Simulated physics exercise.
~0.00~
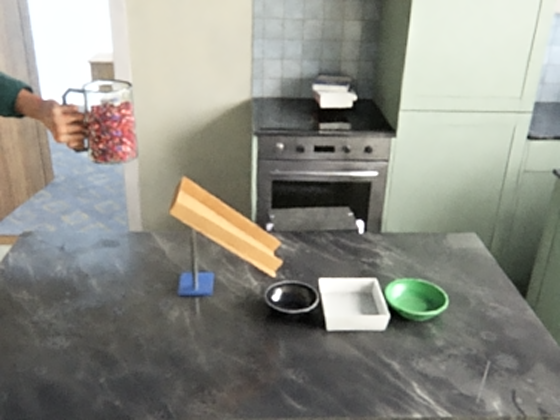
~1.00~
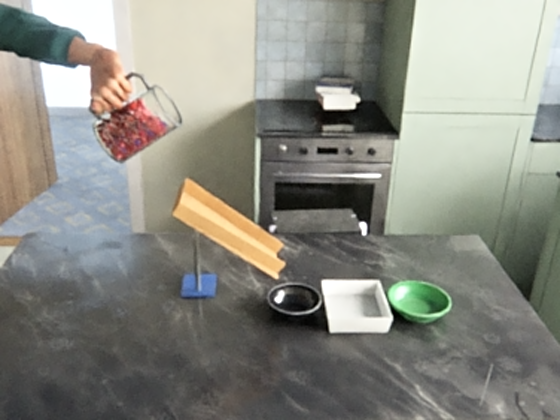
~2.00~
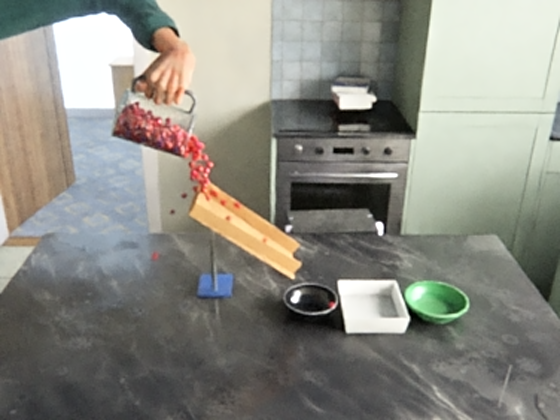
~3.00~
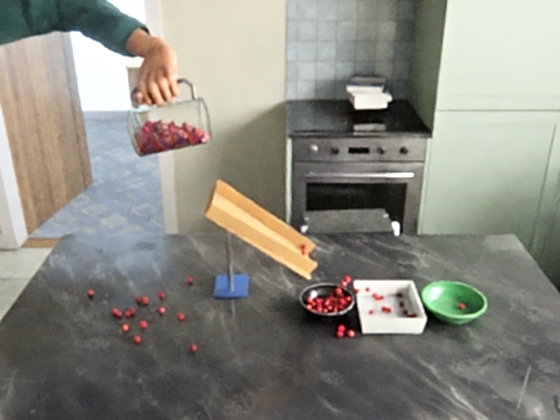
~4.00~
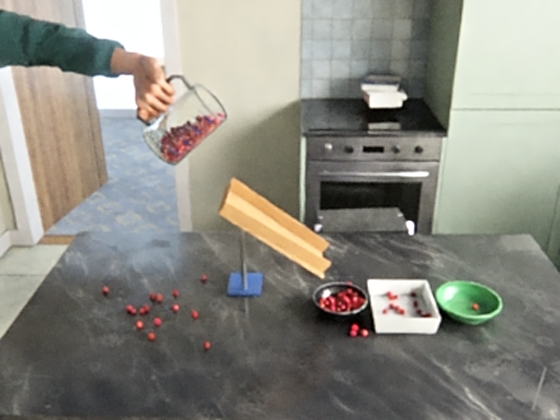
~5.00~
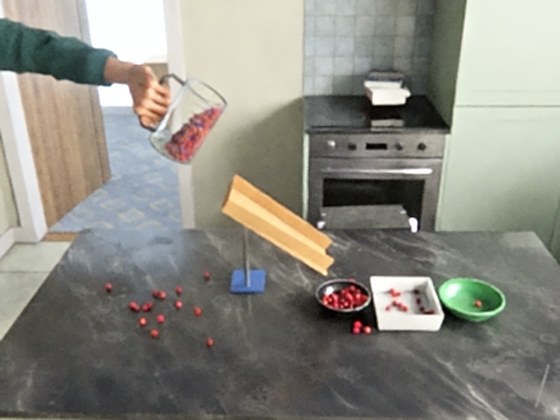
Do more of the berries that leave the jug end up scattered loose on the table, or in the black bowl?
More of them end up in the black bowl, which holds a sizeable share of the berries. Only a small part lies loose on the table.
